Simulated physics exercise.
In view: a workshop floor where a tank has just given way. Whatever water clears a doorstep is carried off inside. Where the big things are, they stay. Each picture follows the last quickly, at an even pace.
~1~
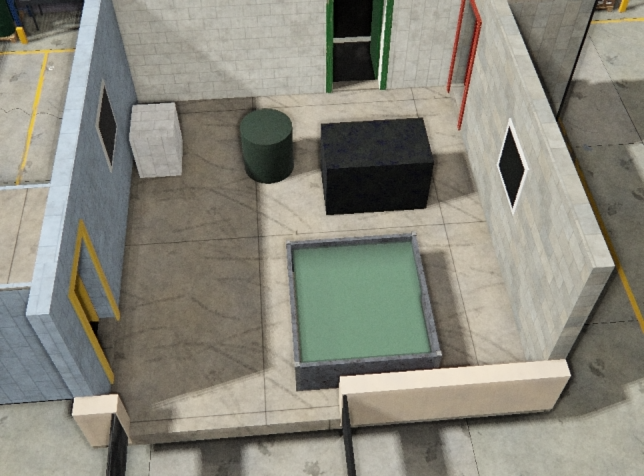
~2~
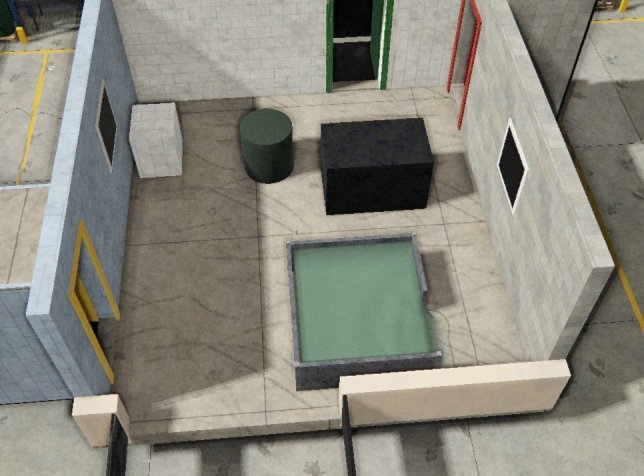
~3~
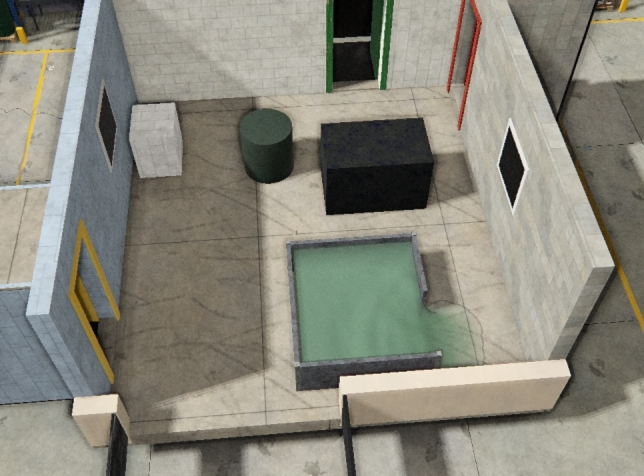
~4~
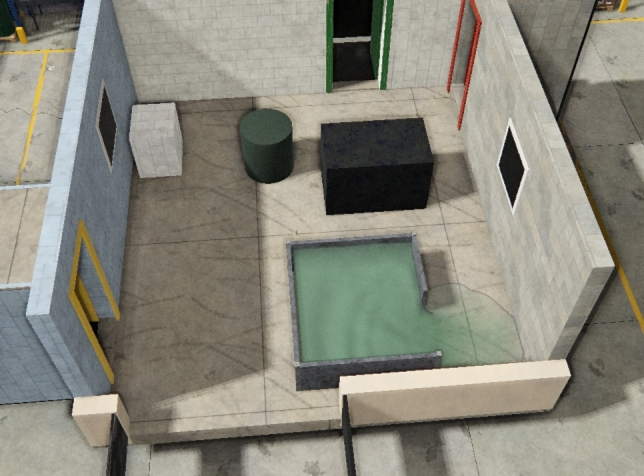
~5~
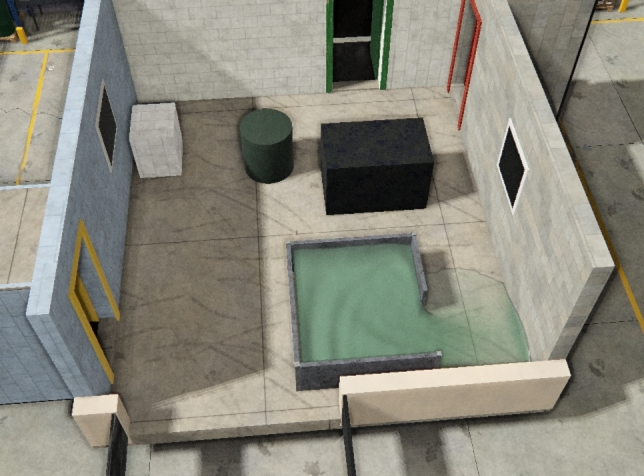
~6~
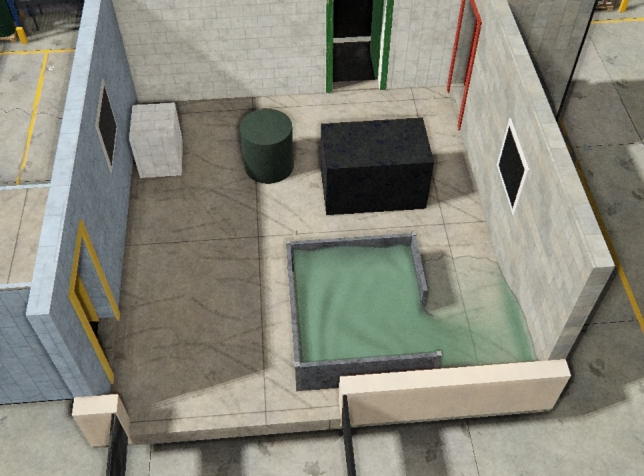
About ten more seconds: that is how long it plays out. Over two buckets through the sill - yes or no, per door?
Red door - no, yellow door - no, green door - yes.
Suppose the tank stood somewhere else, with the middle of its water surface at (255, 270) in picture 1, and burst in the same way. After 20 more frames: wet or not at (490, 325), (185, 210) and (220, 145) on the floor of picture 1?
Result: Inundated; spared; spared.
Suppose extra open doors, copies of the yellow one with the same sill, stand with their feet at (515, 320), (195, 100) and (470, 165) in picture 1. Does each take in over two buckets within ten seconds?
The first clears the line, the next misses the line, the last misses the line.
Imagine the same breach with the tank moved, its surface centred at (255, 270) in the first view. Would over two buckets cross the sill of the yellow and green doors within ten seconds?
Yellow door falls short, green door tops the limit.
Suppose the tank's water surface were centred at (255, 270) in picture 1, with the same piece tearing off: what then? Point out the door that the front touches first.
The door in question is the red door.
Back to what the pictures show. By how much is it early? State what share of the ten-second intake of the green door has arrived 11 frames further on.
Some 0 in a hundred.
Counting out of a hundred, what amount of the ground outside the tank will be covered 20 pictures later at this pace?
I'd guess some 45 per cent.
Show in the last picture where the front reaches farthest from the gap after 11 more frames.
I'd put it around (459, 131).
A moment on, water covers 10 % of the floor; the red door not reached, the yellow door not reached, the green door not reached.
Next, water covers 20 % of the floor; the red door not reached, the yellow door not reached, the green door not reached.
Then, water covers 45 % of the floor; the red door wet at the sill, nothing in, the yellow door not reached, the green door under two buckets in.
Later, water covers 75 % of the floor; the red door under two buckets in, the yellow door wet at the sill, nothing in, the green door over two buckets in.
In the end, water covers 100 % of the floor; the red door under two buckets in, the yellow door wet at the sill, nothing in, the green door over two buckets in.
